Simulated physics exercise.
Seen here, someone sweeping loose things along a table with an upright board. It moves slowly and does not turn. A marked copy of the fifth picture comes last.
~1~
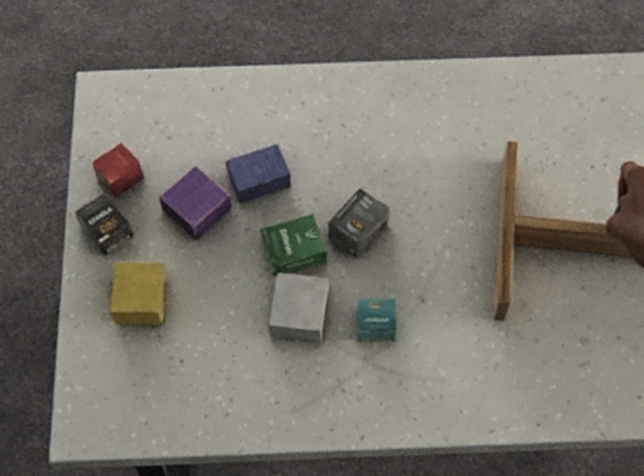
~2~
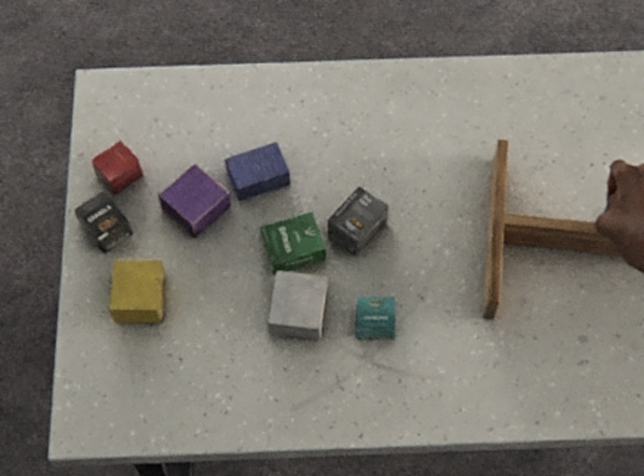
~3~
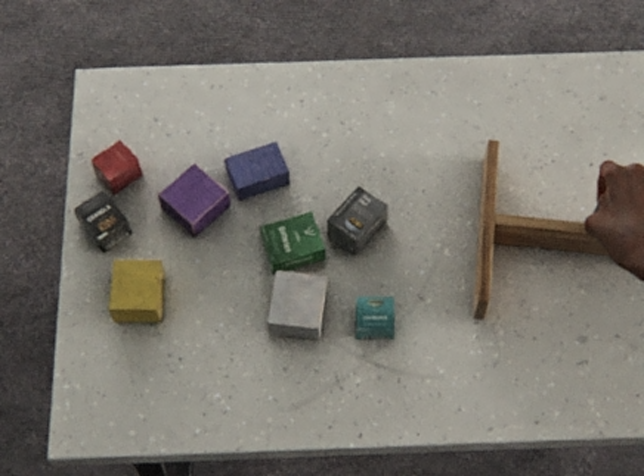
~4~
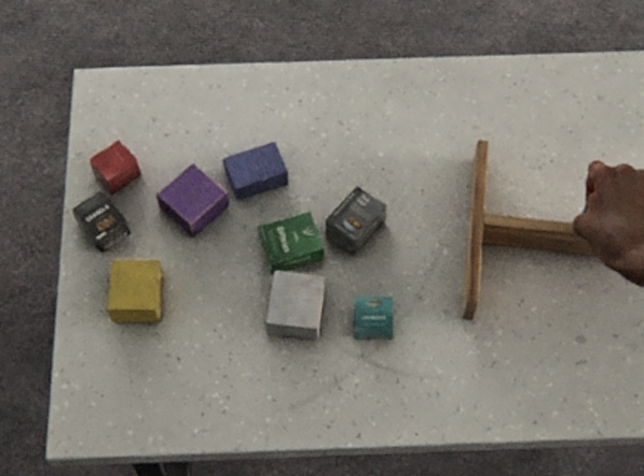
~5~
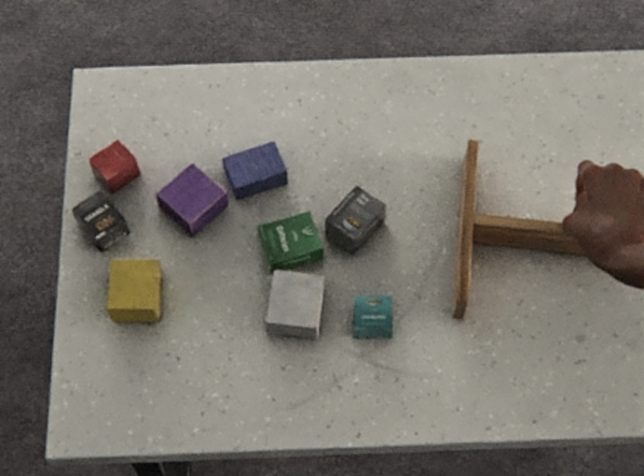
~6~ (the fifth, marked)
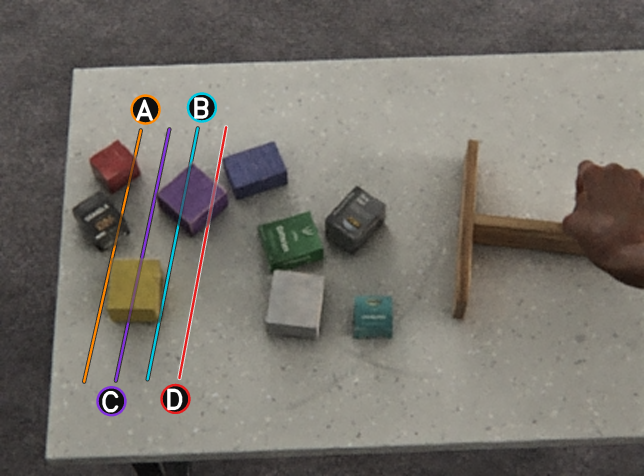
To begin with, a hand at the right grips the handle of an upright wooden board on a speckled table, with a scattered group of coloured blocks and small boxes to its left. The hand then slides the board slowly leftward without turning it, narrowing the gap, while the blocks stay practically still.
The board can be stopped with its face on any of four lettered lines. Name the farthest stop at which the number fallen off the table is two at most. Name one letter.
Line C.
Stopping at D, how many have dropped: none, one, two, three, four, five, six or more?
In all, none.
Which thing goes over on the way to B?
The yellow block.
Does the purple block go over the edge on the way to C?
No.
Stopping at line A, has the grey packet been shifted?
Yes.
On the marked copy, A at (114, 249); B at (174, 247); C at (144, 248); D at (204, 246).
With C. Early on, board (353, 222); turquoise packet (317, 318); white block (273, 305).
Further on, board (237, 226); yellow block (110, 288); white block (156, 308).
At the end, board (144, 229); yellow block over the edge; black packet over the edge; two fallen.
As for the rest, A drops five; B is within the limit but short; D is within the limit but short.
